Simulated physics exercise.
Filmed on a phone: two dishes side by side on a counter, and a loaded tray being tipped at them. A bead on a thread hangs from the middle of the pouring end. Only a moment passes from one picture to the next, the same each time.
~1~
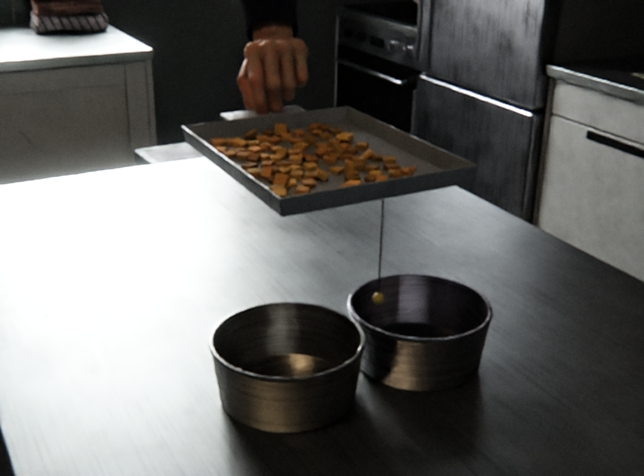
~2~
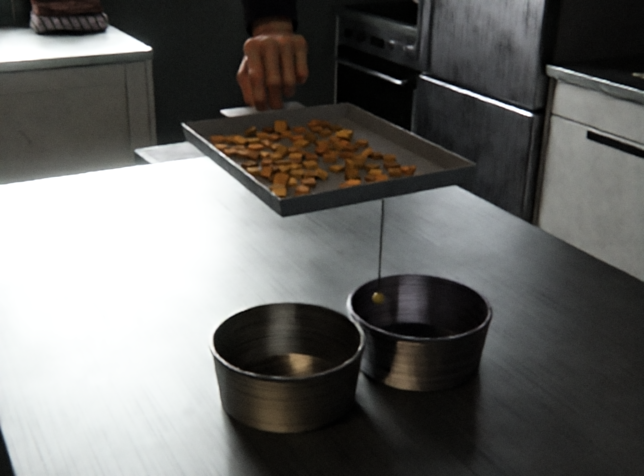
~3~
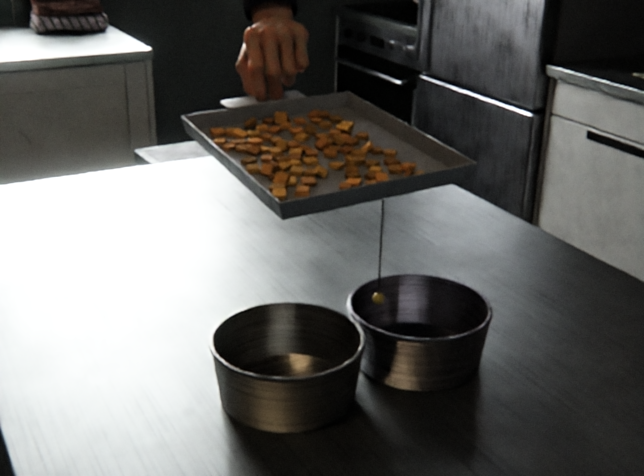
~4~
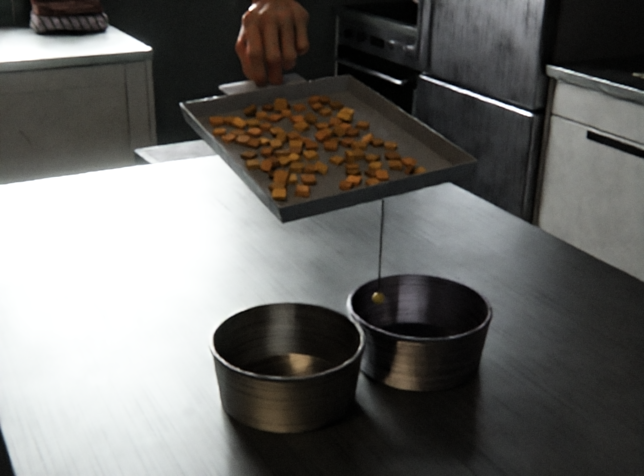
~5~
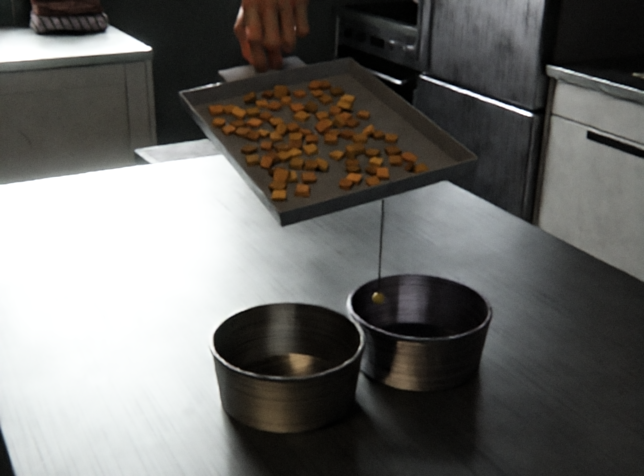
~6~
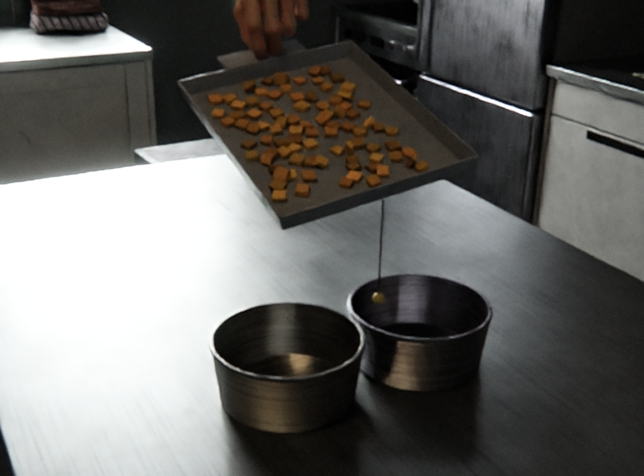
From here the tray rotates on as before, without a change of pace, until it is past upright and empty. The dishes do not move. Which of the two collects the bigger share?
It favours the left-hand dish.
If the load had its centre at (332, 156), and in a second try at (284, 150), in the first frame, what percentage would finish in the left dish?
About 90 and 100 per cent.
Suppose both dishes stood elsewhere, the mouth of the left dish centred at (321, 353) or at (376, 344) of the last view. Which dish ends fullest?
At the first place the dish on the left, at the second the dish on the left.
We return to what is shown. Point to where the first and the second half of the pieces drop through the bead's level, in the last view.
First near (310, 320), later near (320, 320).
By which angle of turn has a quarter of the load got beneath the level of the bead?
Near 105 degrees.
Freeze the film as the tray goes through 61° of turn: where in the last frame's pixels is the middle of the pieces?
At about (317, 155).
Soon, tray tipped steeply; all on the tray.
A while on, tray tipped right over; nearly all on the tray; a stray few in the left dish; a stray few in the right dish; a stray few outside both; a stray few in the air.
Towards the end, tray tipped past a quarter turn; most in the left dish; a stray few in the right dish; about a quarter outside both.
Finally, tray tipped past a quarter turn; most in the left dish; a stray few in the right dish; about a quarter outside both.
